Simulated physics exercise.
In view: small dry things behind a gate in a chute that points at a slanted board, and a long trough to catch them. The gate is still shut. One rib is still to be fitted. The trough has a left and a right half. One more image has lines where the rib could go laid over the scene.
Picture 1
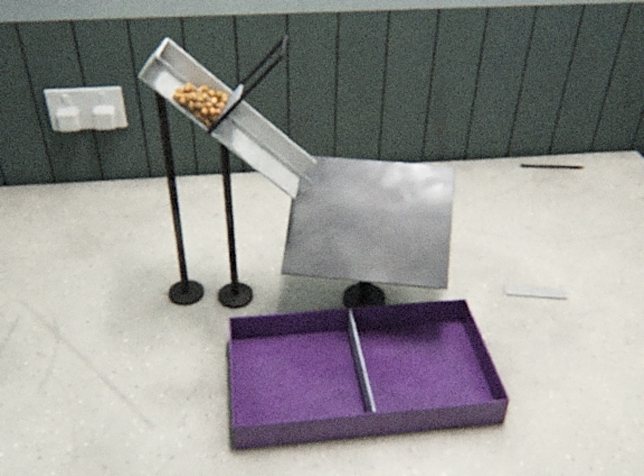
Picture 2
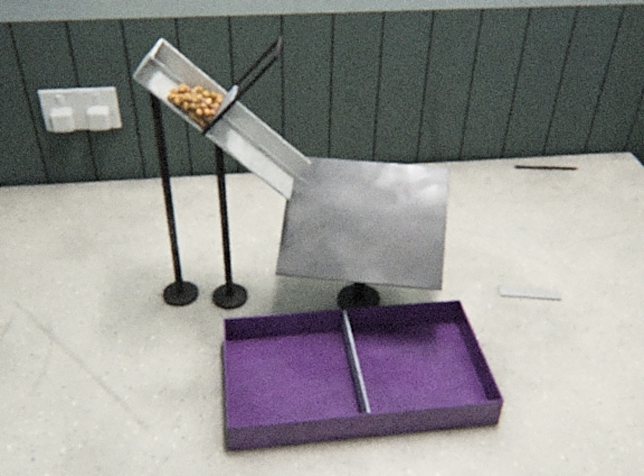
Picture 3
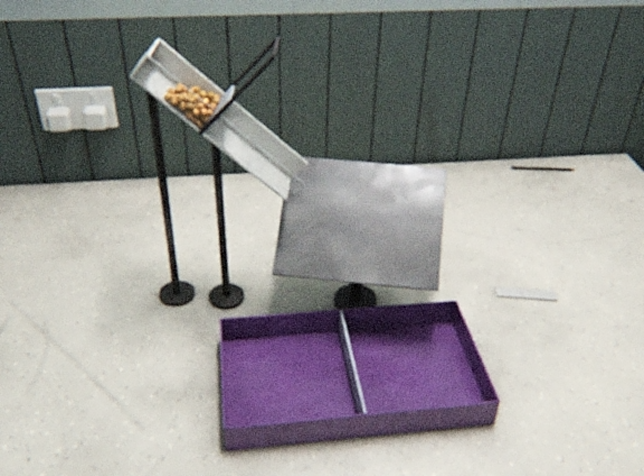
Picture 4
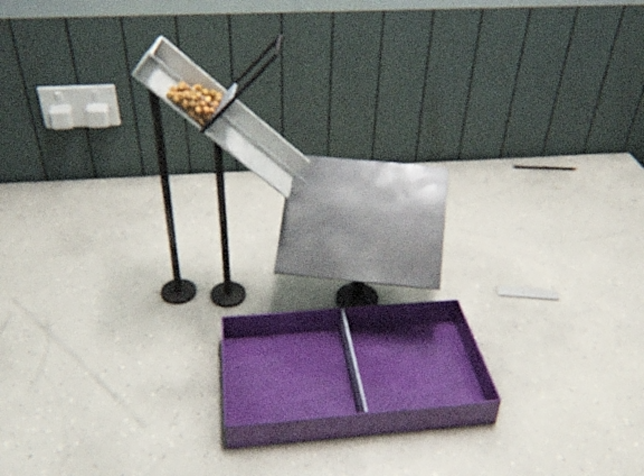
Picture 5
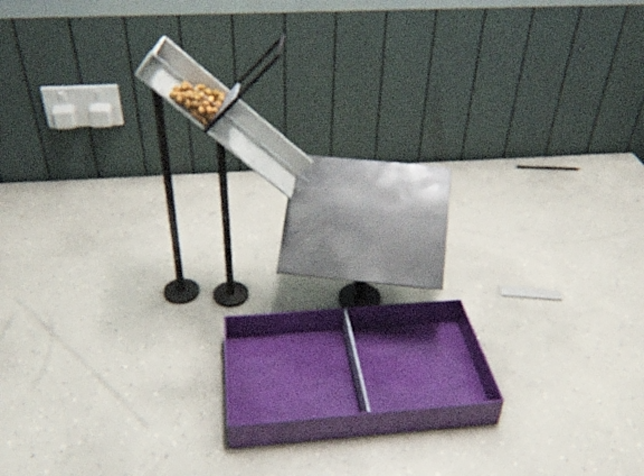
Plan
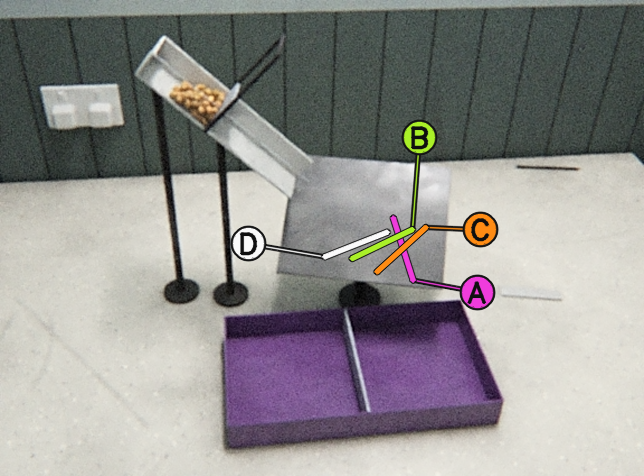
Nothing moved apart from a slight sideways wobble of the whole view, as a cluster of small, round tan pieces sat behind a closed gate in a sloping chute, above a tilted grey board and an empty, divided purple tray.
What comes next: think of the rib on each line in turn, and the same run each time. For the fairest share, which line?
C.
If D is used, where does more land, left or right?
More lands on the left.
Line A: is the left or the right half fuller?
More lands on the right.
On the marked copy, line A from (393, 218) to (413, 280); line B from (412, 229) to (352, 258); line C from (425, 227) to (377, 271); line D from (387, 232) to (324, 256).
For line A, of what is caught, roughly a quarter in the left half, the larger part in the right.
For line B, of what is caught, the larger part in the left half, roughly a quarter in the right.
For line C, of what is caught, roughly two thirds in the left half, roughly a third in the right.
For line D, of what is caught, the larger part in the left half, roughly a quarter in the right.
